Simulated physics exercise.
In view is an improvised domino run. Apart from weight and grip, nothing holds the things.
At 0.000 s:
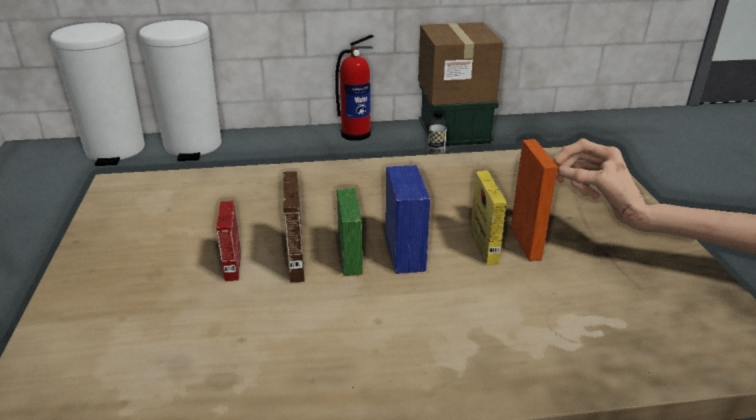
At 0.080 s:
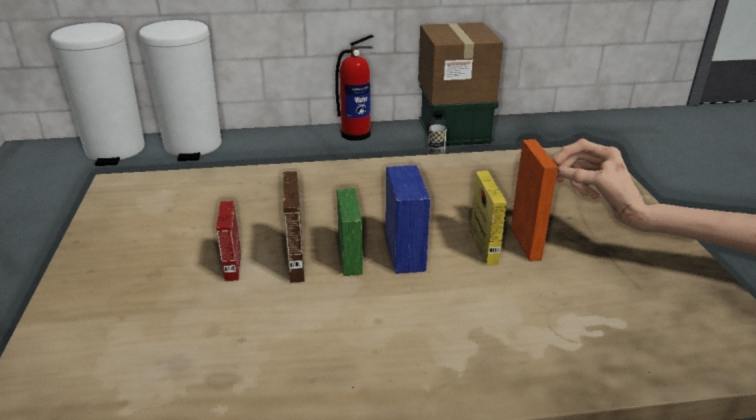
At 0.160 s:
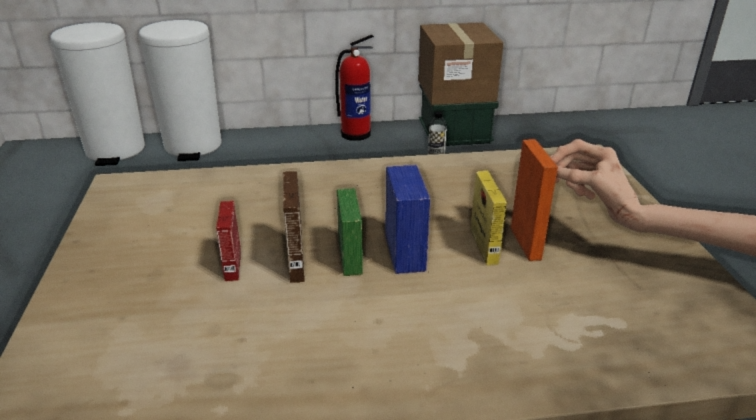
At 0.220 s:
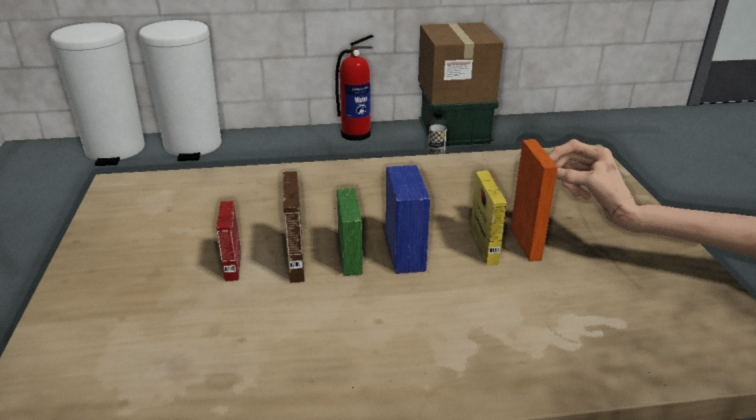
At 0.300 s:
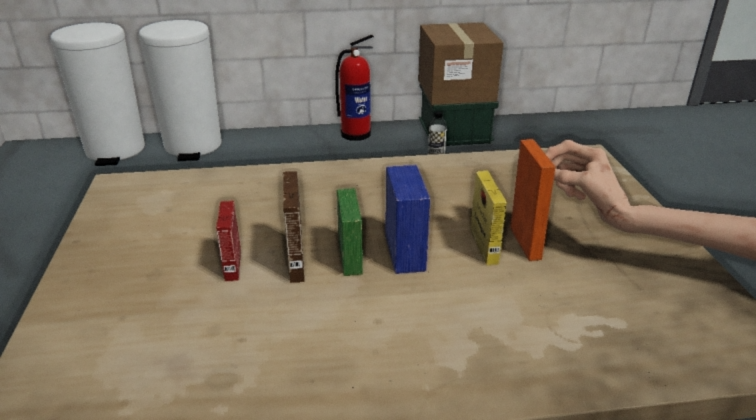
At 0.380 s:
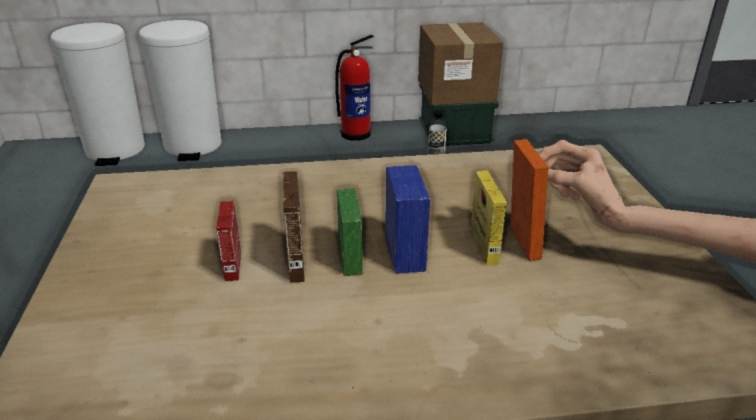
To begin with, six upright pieces stand in a row on a wooden table, red, brown, green, blue, yellow and orange from left to right, with a hand behind the orange block. The hand then inches leftward against the orange block, which leans slightly left toward the yellow packet while the others stay still.
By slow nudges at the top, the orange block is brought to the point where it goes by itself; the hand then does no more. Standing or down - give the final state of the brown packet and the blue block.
As I see it, the brown packet is going to stay on its feet; the blue block is going to stay on its feet.
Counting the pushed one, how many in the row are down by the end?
All told, the number is 2.
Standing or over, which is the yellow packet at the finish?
At the finish the yellow packet has fallen.
After 0.68 s, orange block 29° over; yellow packet turned 8° from how it was put.
After 0.78 s, orange block 57° over; yellow packet turned 49° from how it was put.
After 0.88 s, orange block 90° over; yellow packet on its side.
In the end (1.5 s), toppled on the table, yellow packet; the other 3 unmoved. At the end, from the last picture's camera, brown packet near (294, 226), blue block near (404, 219).
